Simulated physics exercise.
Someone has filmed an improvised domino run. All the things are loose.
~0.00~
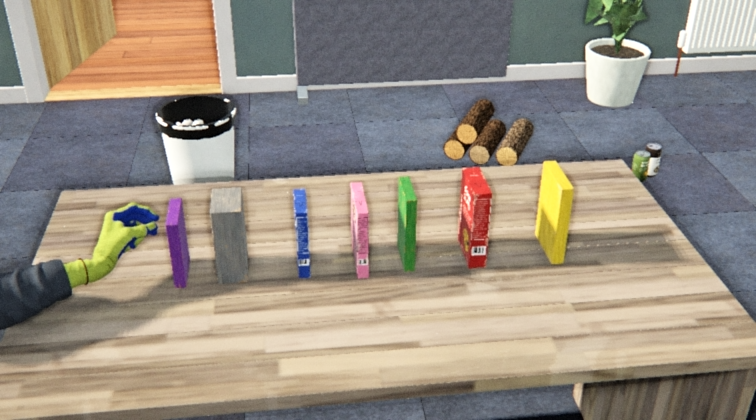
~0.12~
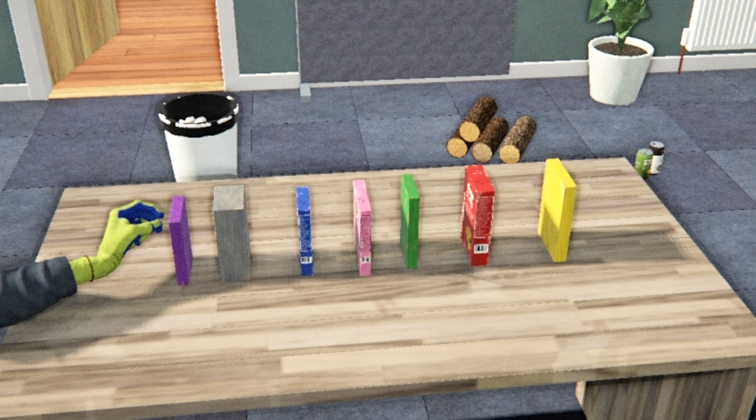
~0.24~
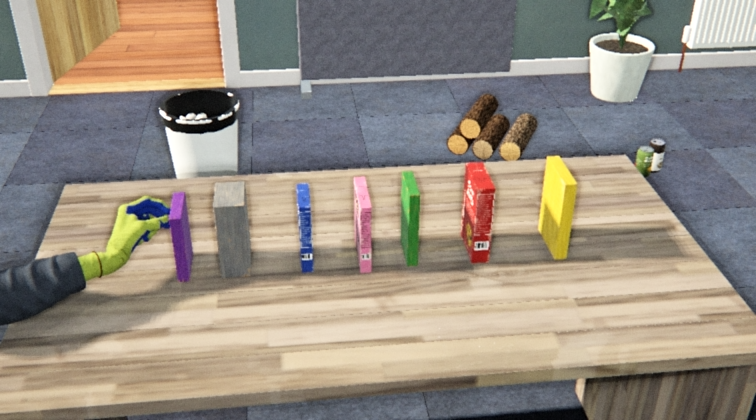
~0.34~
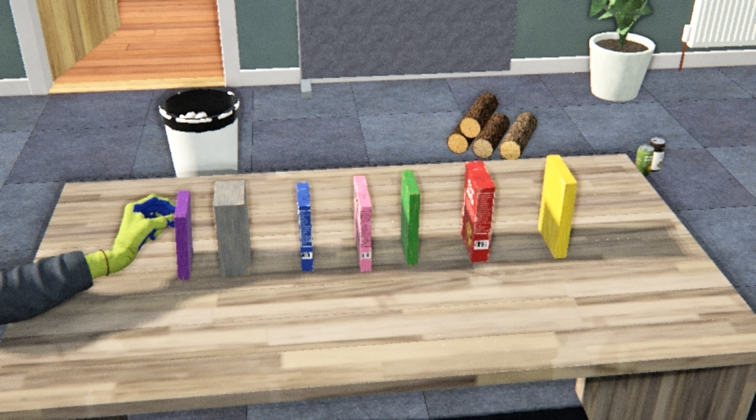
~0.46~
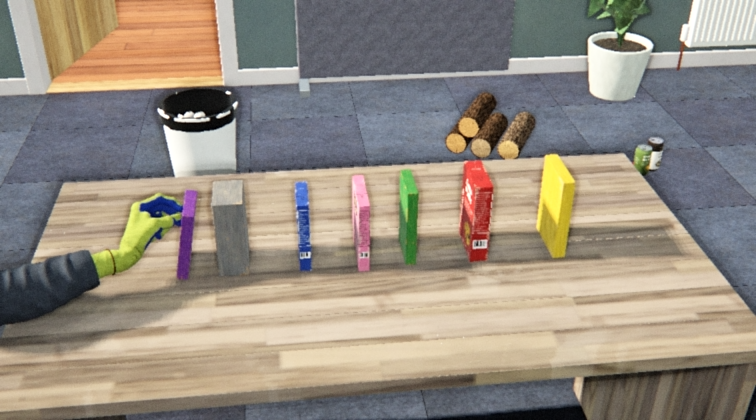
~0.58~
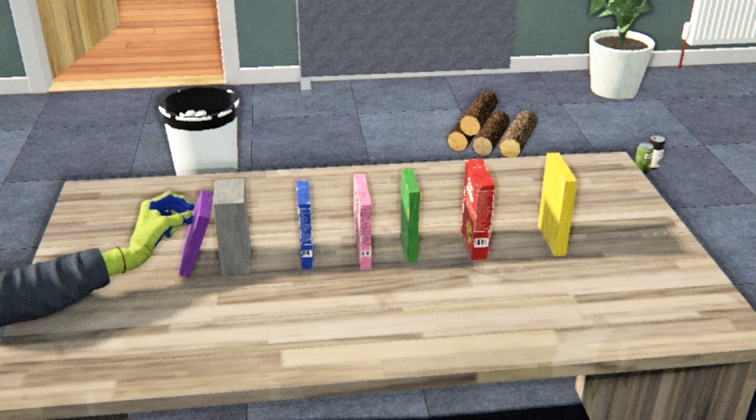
On a wooden table in a room with dark floor tiles, a gloved hand holding something blue pushes the purple board at the left end of a spaced row, and the board tilts right toward the grey block.
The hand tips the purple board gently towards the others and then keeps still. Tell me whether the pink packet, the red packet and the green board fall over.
The pink packet stays upright and the red packet stays upright and the green board stays upright.
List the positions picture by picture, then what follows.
In the first frame, pink packet (359, 230); red packet (474, 218); green board (407, 224).
In the second frame, grey block (232, 233); blue packet (304, 231).
In the third frame, grey block (233, 230); blue packet (305, 228).
In the fourth frame, purple board 4° over; grey block (233, 228); blue packet (305, 227).
In the fifth frame, purple board 11° over; grey block (231, 228); blue packet (303, 226).
In the sixth frame, purple board 22° over; pink packet (362, 222); red packet (477, 210); green board (410, 216).
After 1.38 s, purple board 24° over.
After 2.58 s, purple board 23° over.
At rest (3.7 s), all 5 in place. Seen from the same camera at the end, pink packet near (362, 222), red packet near (477, 210).
